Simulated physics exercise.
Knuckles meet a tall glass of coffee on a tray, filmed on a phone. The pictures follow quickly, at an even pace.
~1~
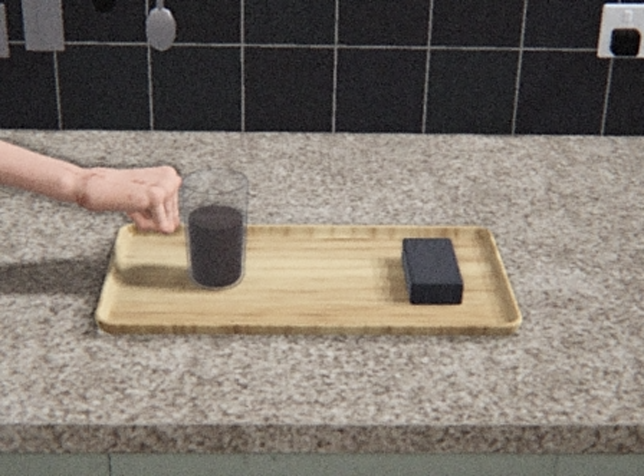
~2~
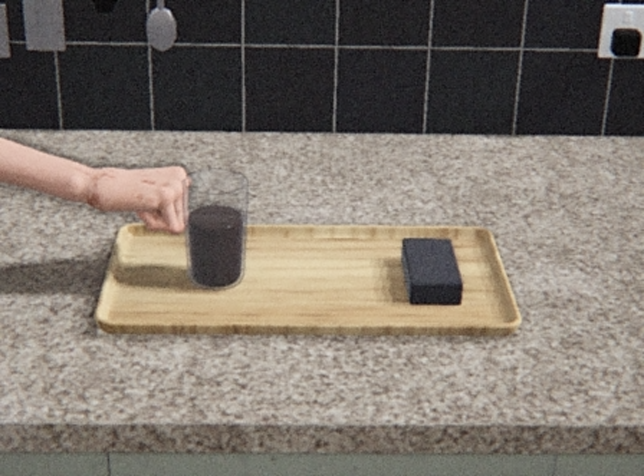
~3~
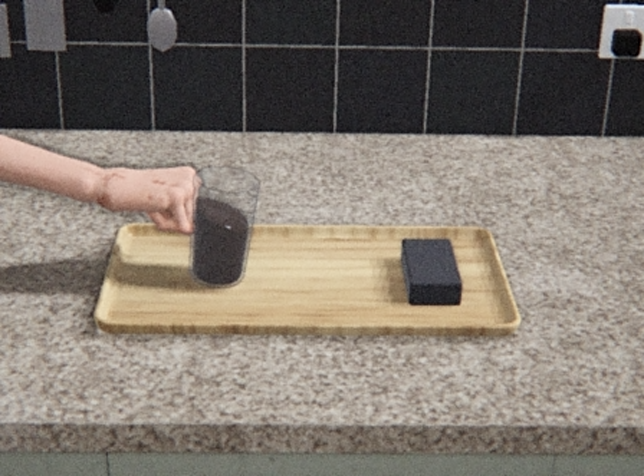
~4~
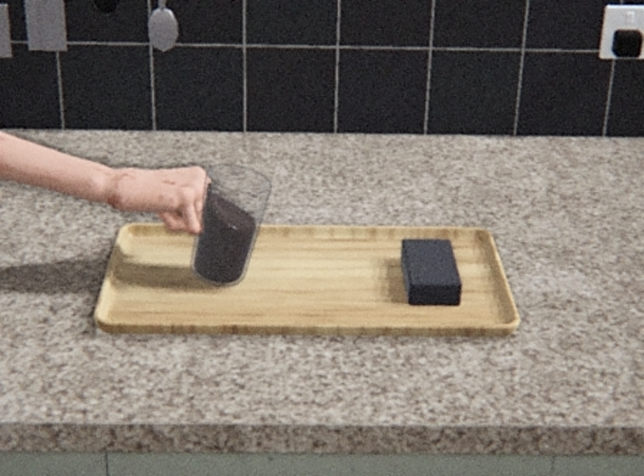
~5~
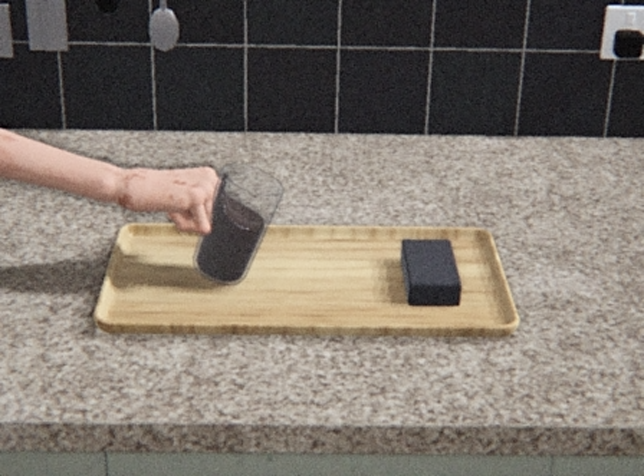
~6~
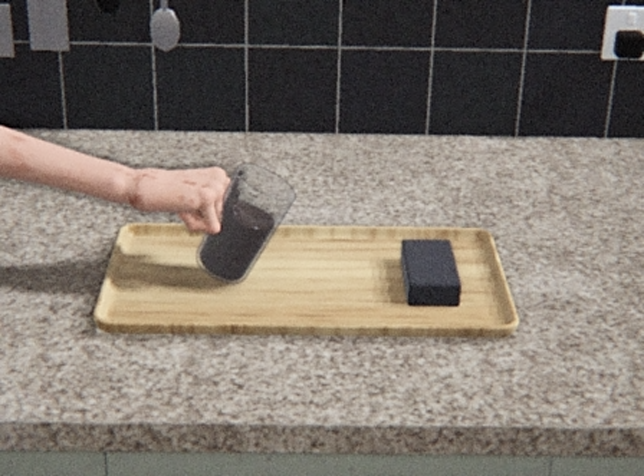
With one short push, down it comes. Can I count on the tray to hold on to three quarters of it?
Yes, three quarters or more stays on it.
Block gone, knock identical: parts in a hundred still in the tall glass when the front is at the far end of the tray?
About 50 per cent.
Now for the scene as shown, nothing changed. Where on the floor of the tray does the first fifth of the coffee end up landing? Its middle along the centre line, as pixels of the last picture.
About (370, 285).
A moment on, the tall glass lies on its side and 99 per cent is in the glass, 0 on the tray and 1 above or beyond its rim.
Next, the tall glass lies on its side and 58 per cent is in the glass, 26 on the tray and 16 above or beyond its rim.
Then the tall glass lies on its side and 30 per cent is in the glass, 46 on the tray and 24 above or beyond its rim.
Later the tall glass lies on its side and 17 per cent is in the glass, 68 on the tray and 16 above or beyond its rim.
At rest 84 per cent is held by tray and glass, 16 is off the tray.
